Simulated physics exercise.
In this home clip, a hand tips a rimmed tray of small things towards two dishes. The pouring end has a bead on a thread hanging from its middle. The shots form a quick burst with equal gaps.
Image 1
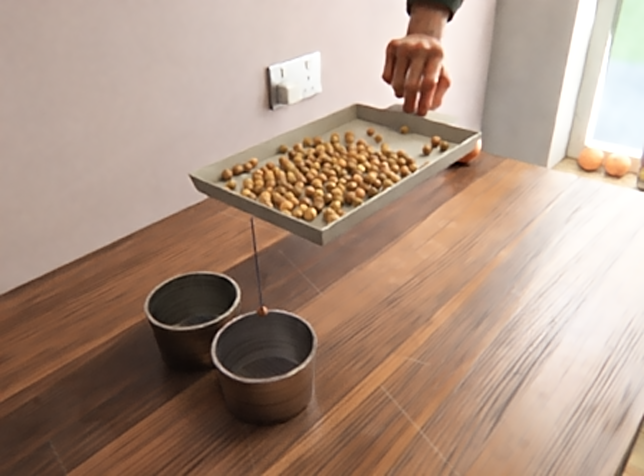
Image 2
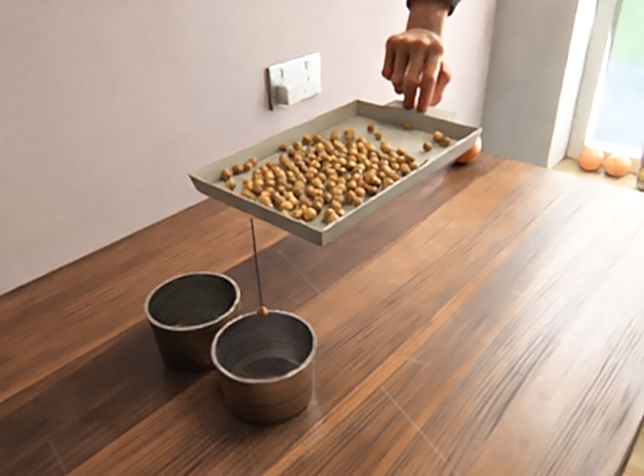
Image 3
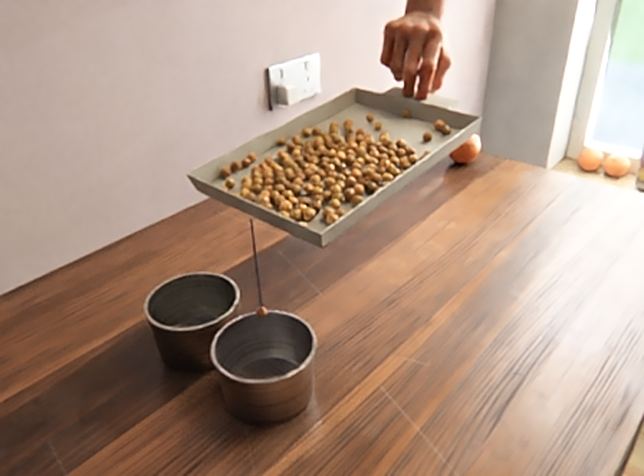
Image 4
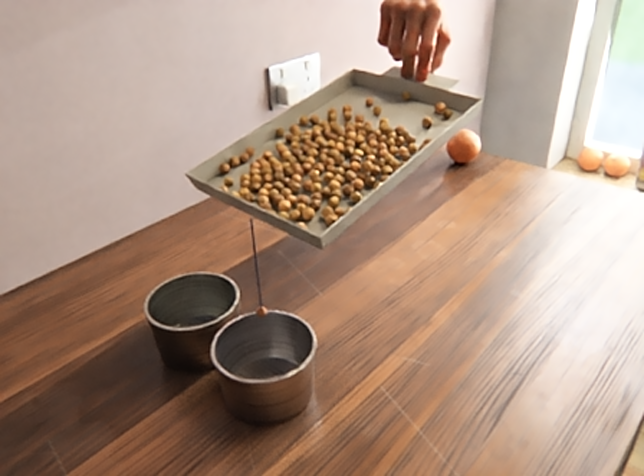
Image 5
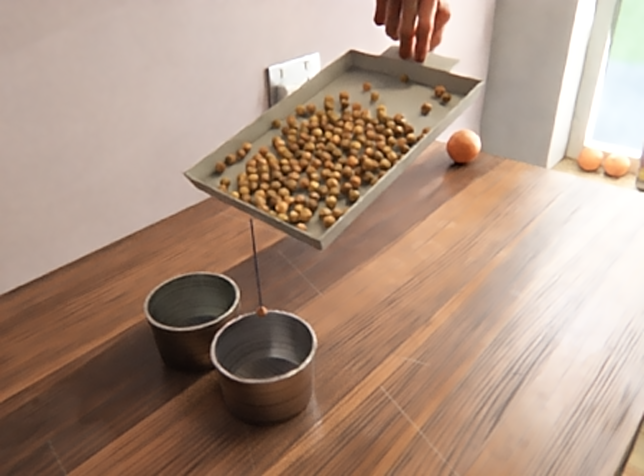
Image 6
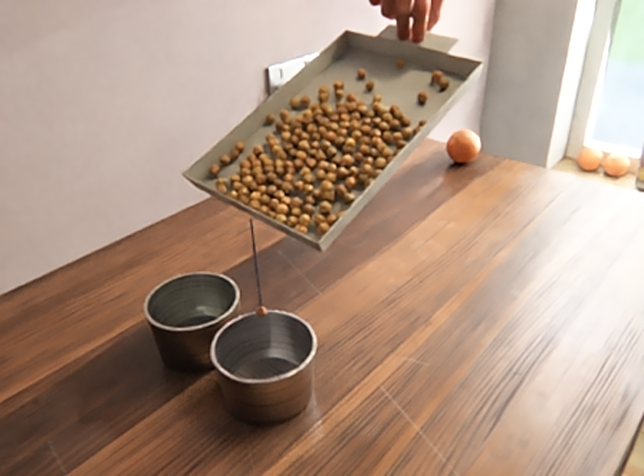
A tray of round wooden beads tilts steadily as a hand raises its far end.
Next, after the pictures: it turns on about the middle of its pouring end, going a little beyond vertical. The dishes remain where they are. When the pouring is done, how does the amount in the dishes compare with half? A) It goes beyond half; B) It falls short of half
It falls short of half.
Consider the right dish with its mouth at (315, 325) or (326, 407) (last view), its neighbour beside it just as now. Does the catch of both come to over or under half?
A minority, then a majority.
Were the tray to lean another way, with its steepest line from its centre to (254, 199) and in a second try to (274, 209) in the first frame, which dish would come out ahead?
In the first case it's the one on the left, in the second the one on the right.
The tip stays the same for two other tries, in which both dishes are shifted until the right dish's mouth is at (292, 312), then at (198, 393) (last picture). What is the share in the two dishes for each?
0% for the first placement, 20% for the second.
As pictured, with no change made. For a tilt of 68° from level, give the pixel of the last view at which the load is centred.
Close to (269, 203).
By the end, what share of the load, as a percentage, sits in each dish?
For the left dish 0 per cent, for the right dish 30.
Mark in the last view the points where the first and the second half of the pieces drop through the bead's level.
First half (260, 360); second half (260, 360).
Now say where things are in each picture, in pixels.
The first frame shows corners of the pouring end at (195, 173) and (321, 226), level; middle of the load at (326, 172), round wooden beads; left dish at (159, 340); right dish at (229, 391); bead on its thread at (262, 311).
The second frame shows corners of the pouring end at (195, 173) and (321, 227), level; middle of the load at (325, 171).
The third frame shows corners of the pouring end at (193, 173) and (320, 229), tipped barely, lowest at the right corner; middle of the load at (325, 166).
The fourth frame shows corners of the pouring end at (192, 173) and (319, 231), tipped a little, lowest at the right corner; middle of the load at (323, 159).
The fifth frame shows corners of the pouring end at (190, 172) and (318, 234), tipped clearly, lowest at the right corner; middle of the load at (319, 155).
The sixth frame shows corners of the pouring end at (188, 172) and (318, 237), tipped clearly, lowest at the right corner; middle of the load at (320, 158), nearly all on the move; left dish at (158, 340); right dish at (228, 392).
Soon after the last picture, tray tipped steeply; most on the tray; a stray few in the right dish; a stray few outside both; a small part in the air.
A little later, tray tipped past a quarter turn; a stray few on the tray; about a quarter in the right dish; a stray few in the left dish; about half outside both; a small part in the air.
Later still, tray tipped past a quarter turn; about a third in the right dish; a stray few in the left dish; about two thirds outside both.
By the end, tray tipped past a quarter turn; about a third in the right dish; a stray few in the left dish; about two thirds outside both.
